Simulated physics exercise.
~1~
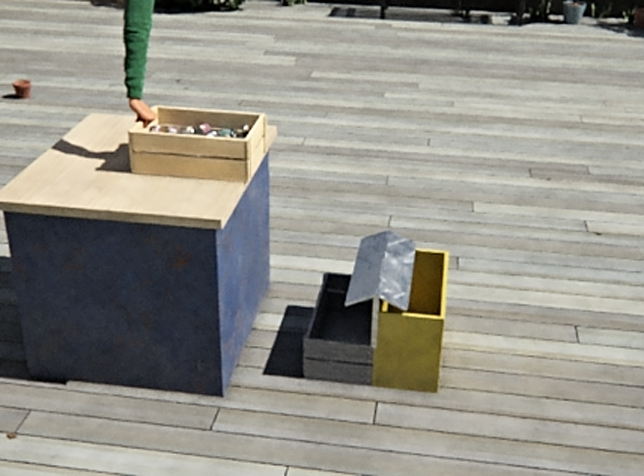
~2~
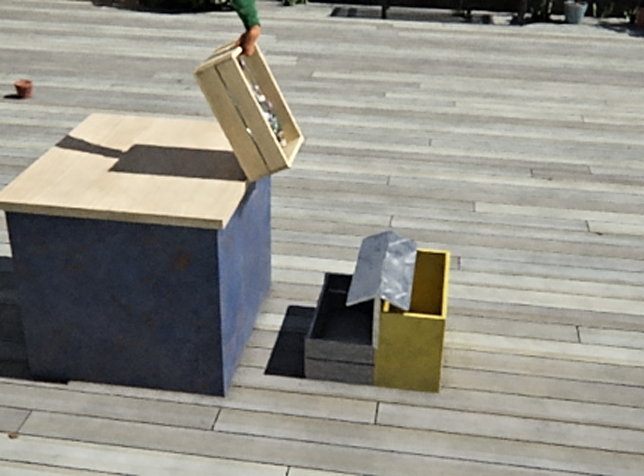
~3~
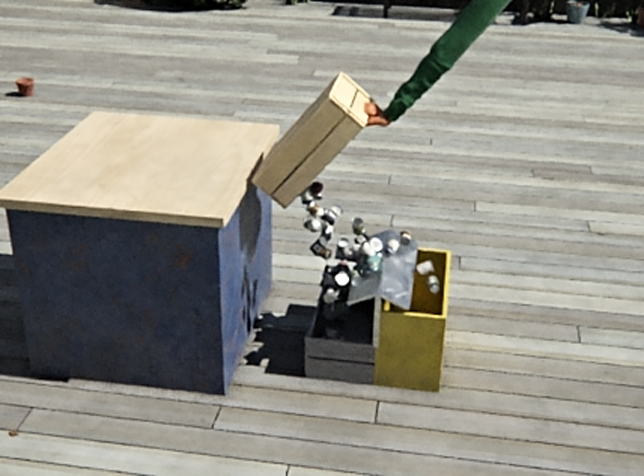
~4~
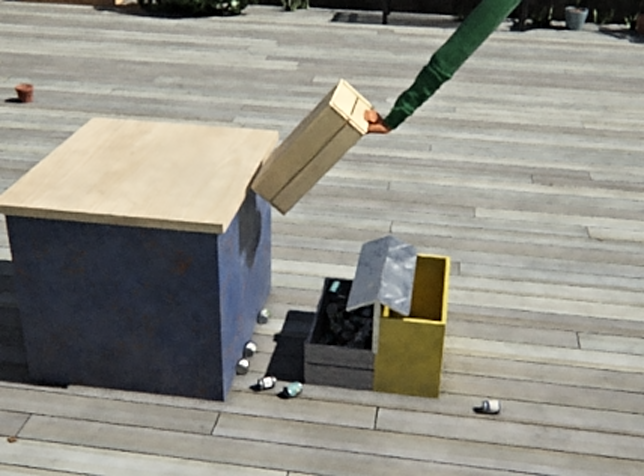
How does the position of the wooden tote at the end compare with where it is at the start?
At the start the wooden tote rests upright on top of the bench, near its right side. At the end it is farther right, held steeply tipped by a hand just past the bench's right edge.
